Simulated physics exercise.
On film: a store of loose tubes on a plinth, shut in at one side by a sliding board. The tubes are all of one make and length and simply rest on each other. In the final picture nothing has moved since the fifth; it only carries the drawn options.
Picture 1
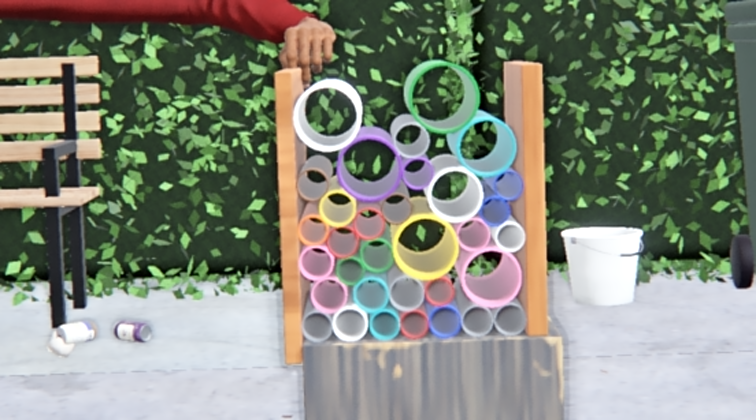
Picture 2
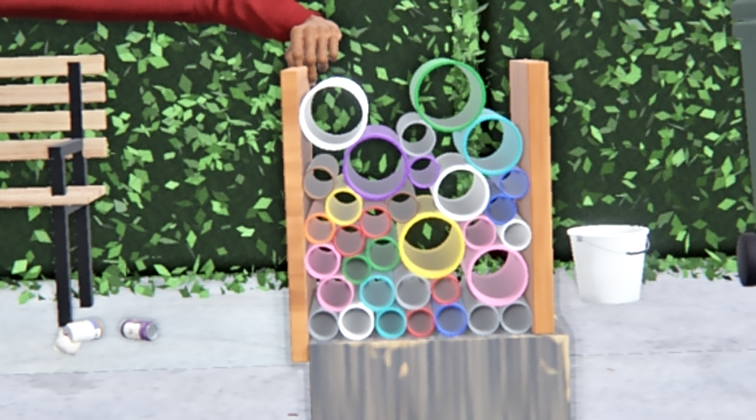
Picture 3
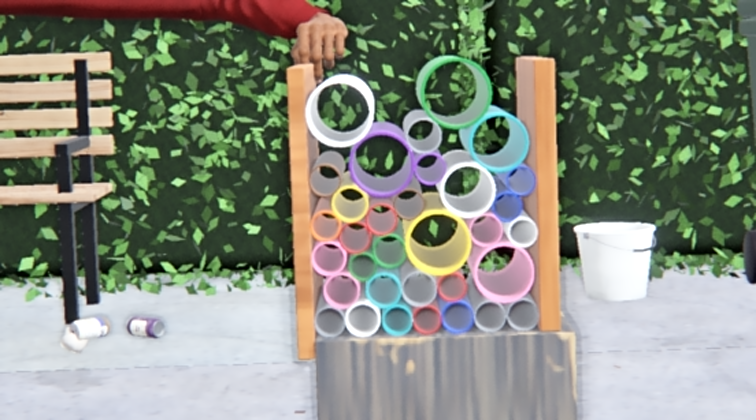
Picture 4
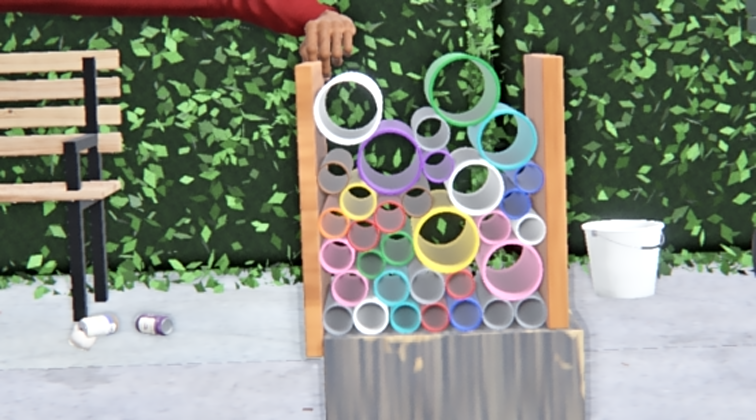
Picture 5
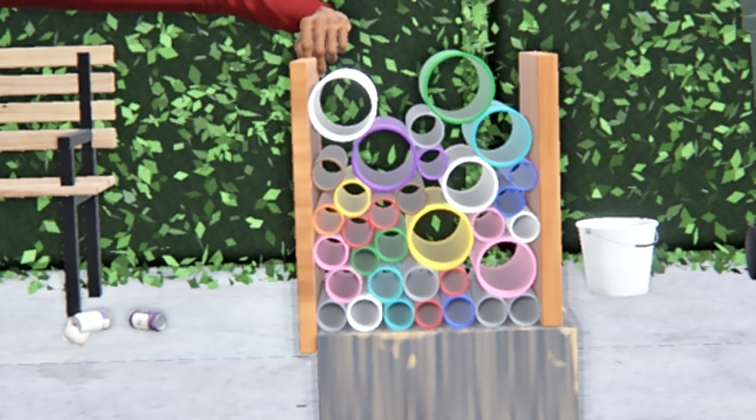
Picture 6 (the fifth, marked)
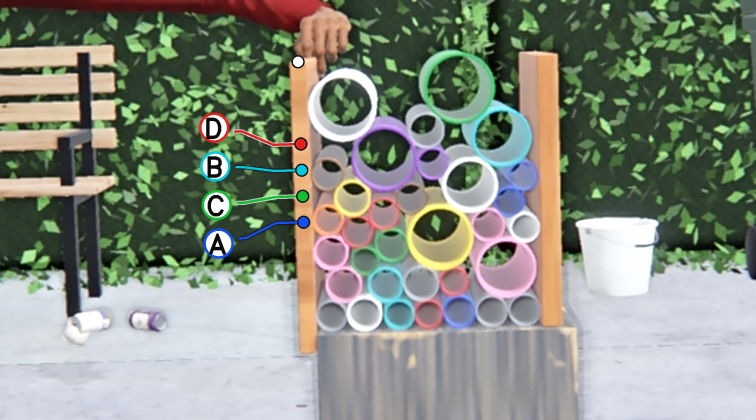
The video shows colourful tubes of different widths stacked between two wooden boards on a plinth, with a hand resting atop the left board; the view drifts slightly, but the stack, the hand and the nearby bucket stay still.
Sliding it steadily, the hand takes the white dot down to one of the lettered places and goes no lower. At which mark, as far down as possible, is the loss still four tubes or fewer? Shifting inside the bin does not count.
Slide it to A.
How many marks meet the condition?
Four of the four.
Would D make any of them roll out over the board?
No, at D.
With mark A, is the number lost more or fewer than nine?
At A, fewer than nine.
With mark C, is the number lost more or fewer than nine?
Fewer than nine.
On the marked copy, A at (304, 222); B at (302, 170); C at (303, 196); D at (301, 144); the white dot at (298, 62).
Following A. Soon after the start, top of the board (309, 132).
Later, top of the board (312, 210).
In the end, top of the board (312, 221), two out over the board.
As for the rest, B one out over the board; C one out over the board; D none out over the board.
